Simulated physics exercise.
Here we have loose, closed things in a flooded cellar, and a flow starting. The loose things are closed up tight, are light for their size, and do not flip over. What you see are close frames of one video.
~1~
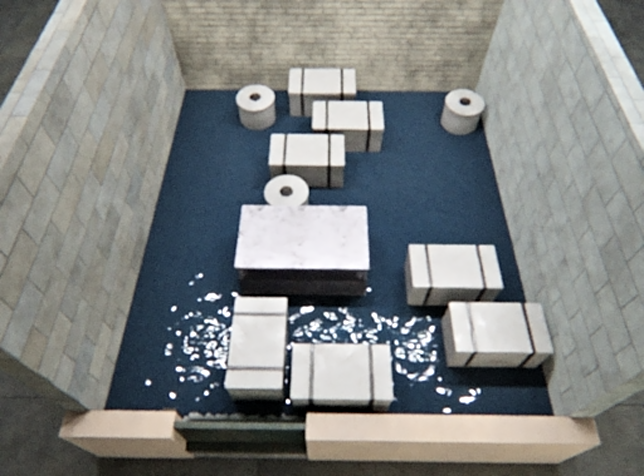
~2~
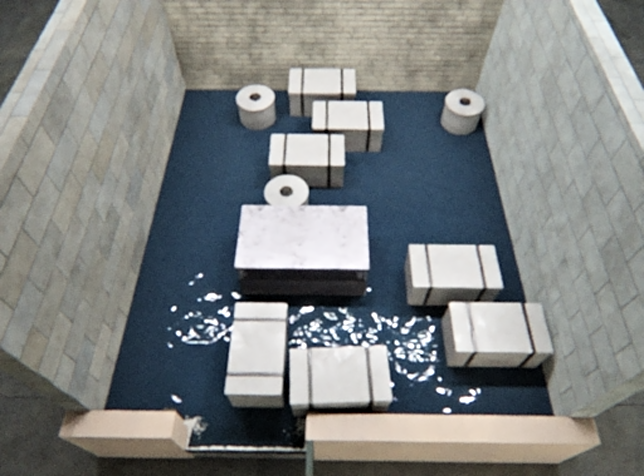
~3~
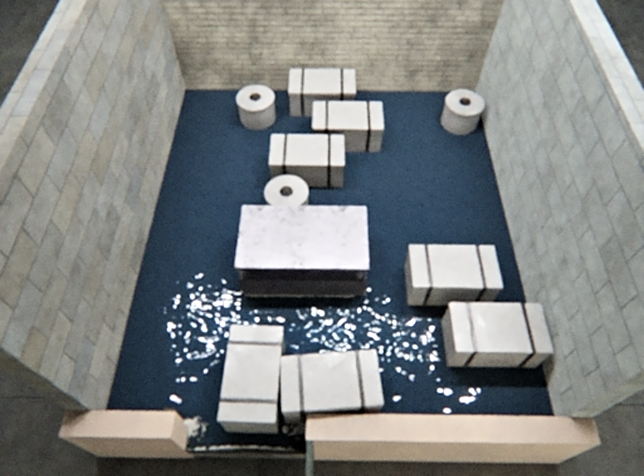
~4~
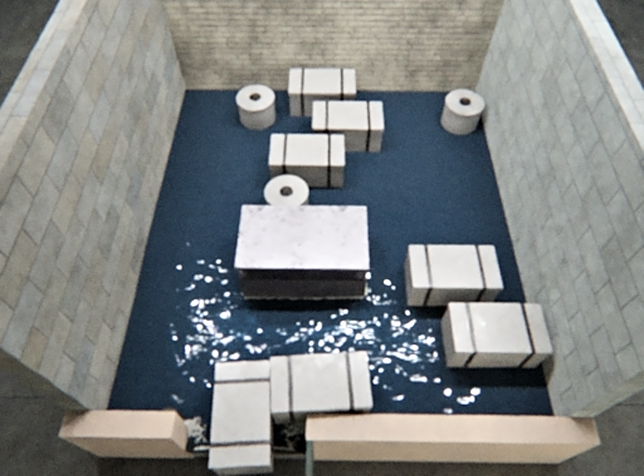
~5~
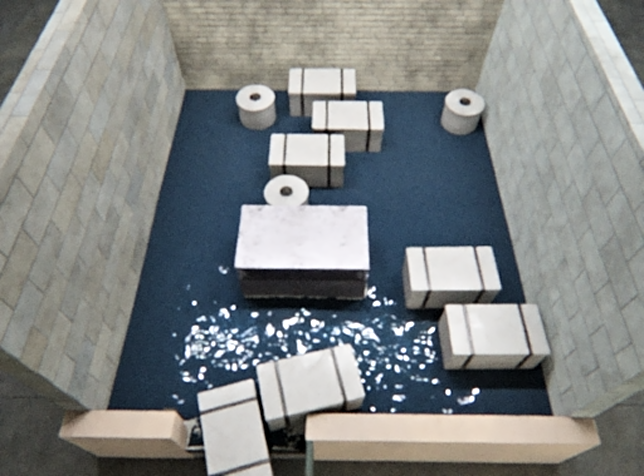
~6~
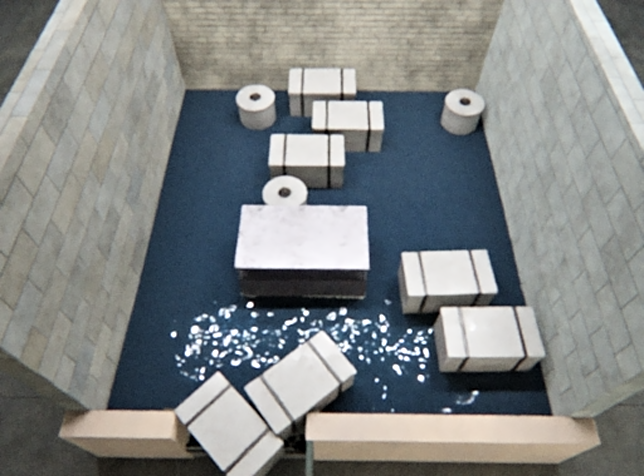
Pale boxes with dark bands sit in dark blue water inside a stone-walled cellar, seen from high above by a still camera. Three light drums and more banded boxes stand toward the back, around a larger whitish block in the middle, with white flecks scattered before it. A low front barrier opens at left, then two front boxes slide and turn toward the gap, one entering it, while the right-hand pair shifts slightly left.
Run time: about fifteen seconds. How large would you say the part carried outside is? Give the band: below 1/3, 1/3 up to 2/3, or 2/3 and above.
Band: 1/3 up to 2/3.
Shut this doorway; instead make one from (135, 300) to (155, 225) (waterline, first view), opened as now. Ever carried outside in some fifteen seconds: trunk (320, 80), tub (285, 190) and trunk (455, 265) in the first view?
Answer, item by item: Not lost, lost, not lost.
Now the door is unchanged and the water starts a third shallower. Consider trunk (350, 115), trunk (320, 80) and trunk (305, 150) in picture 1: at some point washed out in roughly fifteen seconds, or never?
As listed: Still in, inside, no.
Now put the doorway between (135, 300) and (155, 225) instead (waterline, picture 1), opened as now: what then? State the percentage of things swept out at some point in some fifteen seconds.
My estimate is some 10 percent.
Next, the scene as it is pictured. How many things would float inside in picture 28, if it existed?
Tally: 7.
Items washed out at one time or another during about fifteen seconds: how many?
I make it 4.
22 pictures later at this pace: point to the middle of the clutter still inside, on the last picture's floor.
(304, 208).
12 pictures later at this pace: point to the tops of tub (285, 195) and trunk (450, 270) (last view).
(234, 202) and (344, 336), about.
A moment on, 1 of 10 are out; 9 afloat.
Next, 2 of 10 are out; 8 afloat.
Later, 3 of 10 are out; 7 afloat.
In the end, 4 of 10 are out; 6 afloat.
